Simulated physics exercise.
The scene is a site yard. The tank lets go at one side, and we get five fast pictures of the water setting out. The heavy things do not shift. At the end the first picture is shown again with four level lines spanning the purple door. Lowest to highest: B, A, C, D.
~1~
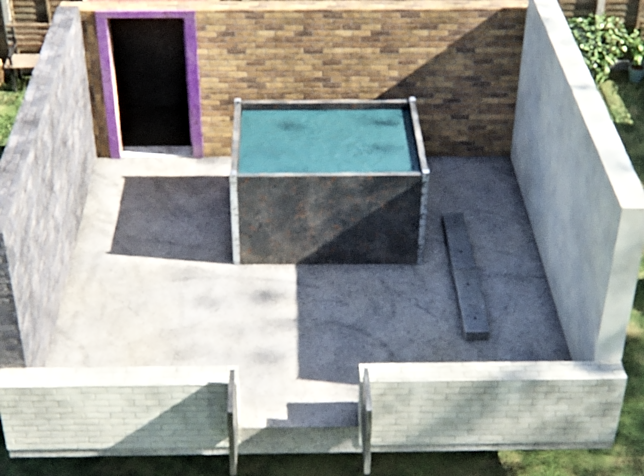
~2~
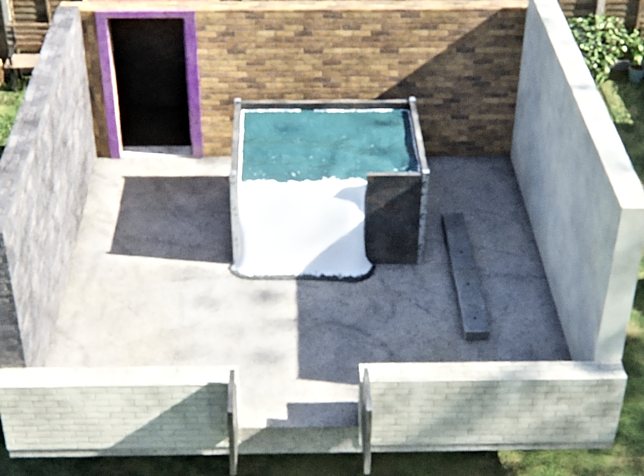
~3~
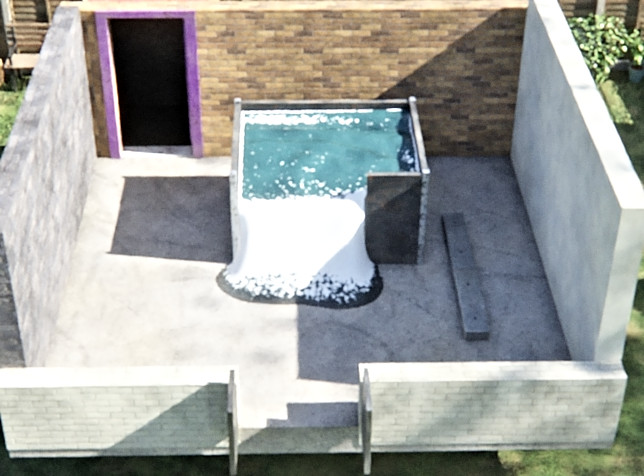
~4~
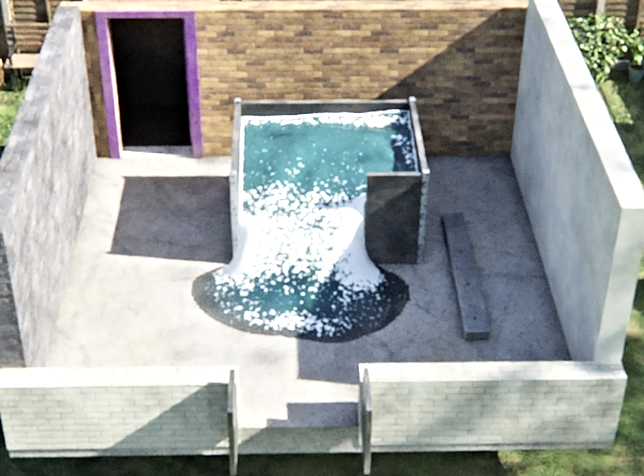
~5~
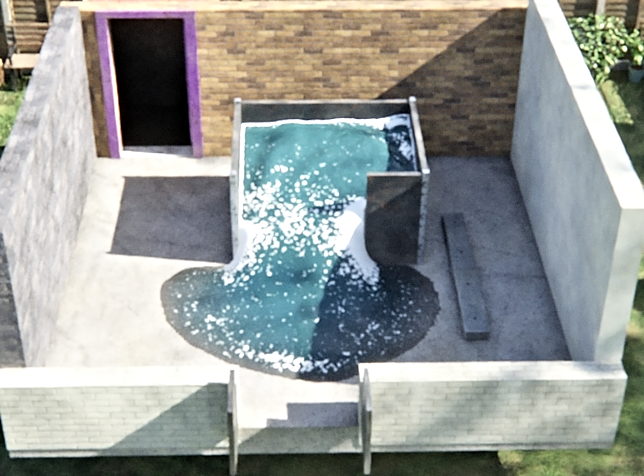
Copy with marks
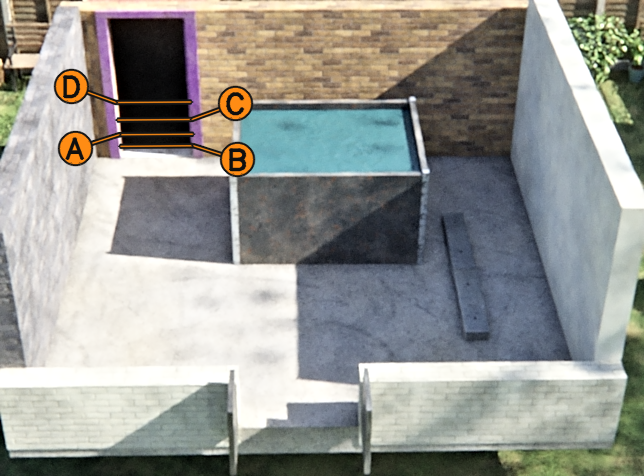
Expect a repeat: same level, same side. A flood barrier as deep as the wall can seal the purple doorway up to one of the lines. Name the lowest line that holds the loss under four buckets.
Use height B.
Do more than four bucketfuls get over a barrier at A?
No, that is safe.
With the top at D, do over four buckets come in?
No.
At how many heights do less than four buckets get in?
All four.
On the marked copy, A at (156, 134); B at (157, 146); C at (154, 119); D at (153, 102); from the bottom up B, A, C, D.
With A, nothing gets over.
With B, a bucket or two gets in.
With C, nothing gets over.
With D, nothing gets over.
